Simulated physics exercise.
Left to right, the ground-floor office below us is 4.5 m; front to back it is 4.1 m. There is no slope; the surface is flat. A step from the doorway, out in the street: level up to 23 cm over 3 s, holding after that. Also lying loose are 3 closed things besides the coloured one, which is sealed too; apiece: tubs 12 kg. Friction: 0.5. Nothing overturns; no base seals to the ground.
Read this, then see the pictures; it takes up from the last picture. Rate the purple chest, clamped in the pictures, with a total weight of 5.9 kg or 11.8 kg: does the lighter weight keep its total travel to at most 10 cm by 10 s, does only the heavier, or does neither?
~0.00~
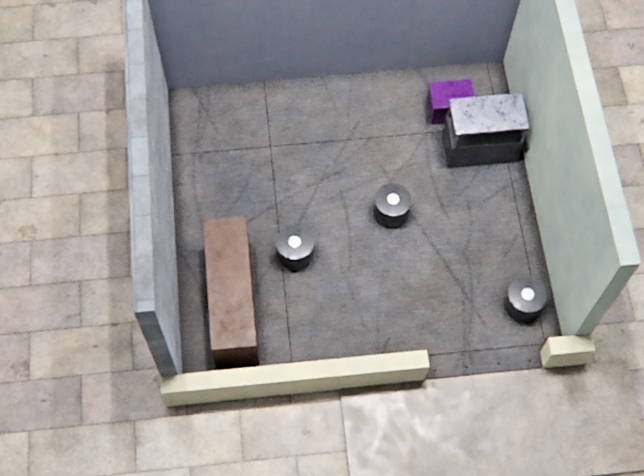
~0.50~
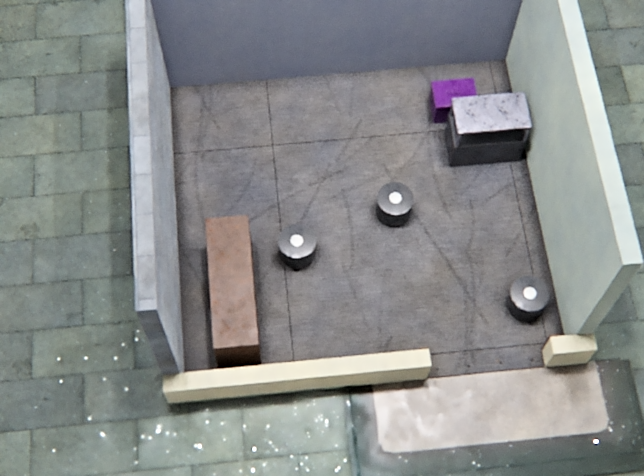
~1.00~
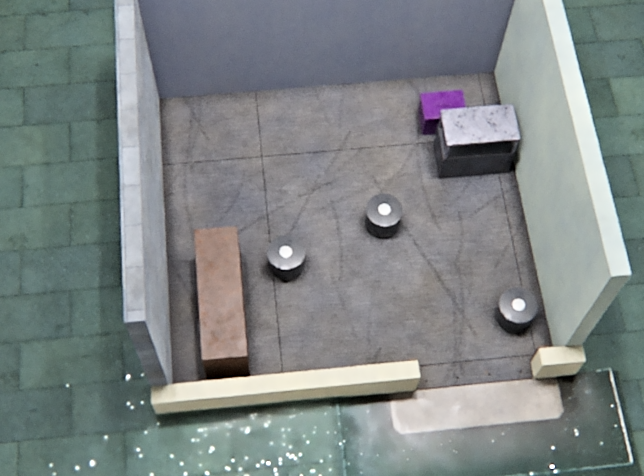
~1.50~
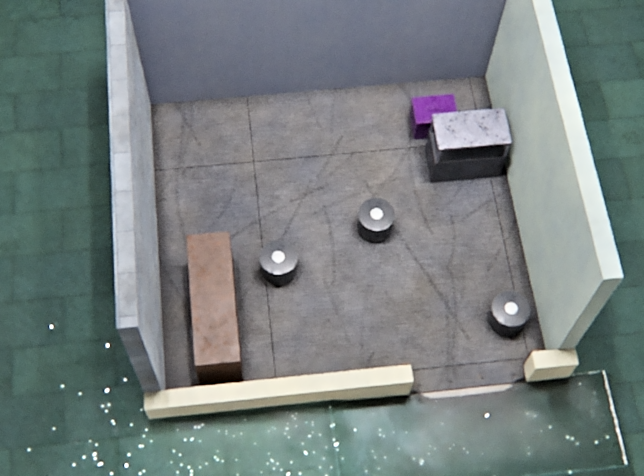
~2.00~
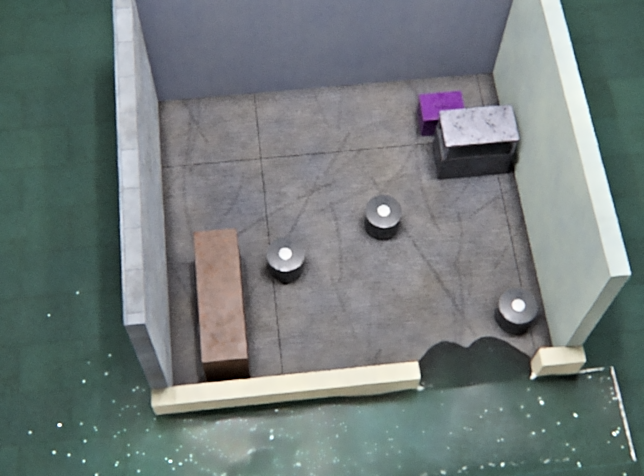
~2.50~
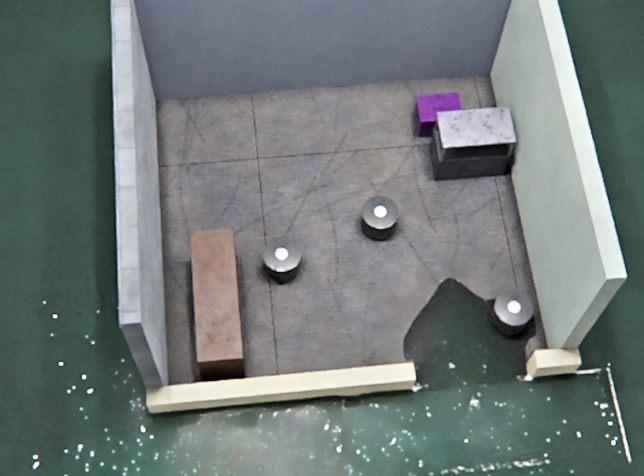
Neither does.
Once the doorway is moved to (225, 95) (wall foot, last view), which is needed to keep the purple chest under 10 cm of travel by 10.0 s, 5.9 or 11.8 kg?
Answer: The lower mass works.
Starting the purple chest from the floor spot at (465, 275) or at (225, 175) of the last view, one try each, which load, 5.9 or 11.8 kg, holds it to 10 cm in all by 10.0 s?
Trial 1 - no option succeeds; trial 2 - no option succeeds.
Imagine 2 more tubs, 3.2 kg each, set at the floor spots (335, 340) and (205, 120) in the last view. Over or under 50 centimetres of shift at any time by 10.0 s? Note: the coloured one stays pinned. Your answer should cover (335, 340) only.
As it turns out, it moves not that far.
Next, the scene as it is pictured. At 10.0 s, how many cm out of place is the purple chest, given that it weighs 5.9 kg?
Roughly 100 cm.
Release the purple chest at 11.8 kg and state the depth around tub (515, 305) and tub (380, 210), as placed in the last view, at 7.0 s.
I'd estimate 9 cm for the first and 6 cm for the second.
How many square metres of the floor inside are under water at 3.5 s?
My estimate is roughly 4.5 m2.
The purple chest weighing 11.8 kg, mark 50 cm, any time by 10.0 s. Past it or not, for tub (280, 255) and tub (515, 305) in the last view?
Object 1: Not surpassed, object 2: Surpassed.
After 3.5 s the purple chest would be 0 cm from its start with 5.9 kg and 0 cm from its start with 11.8 kg; 0 cm of water round it then.
After 4.5 s the purple chest would be 1 cm from its start with 5.9 kg and 0 cm from its start with 11.8 kg; 2 cm of water round it then.
After 7.0 s the purple chest would be 4 cm from its start with 5.9 kg and 0 cm from its start with 11.8 kg; 5 cm of water round it then.
After 10.0 s the purple chest would be 96 cm from its start with 5.9 kg and 100 cm from its start with 11.8 kg; 8 cm of water round it then.
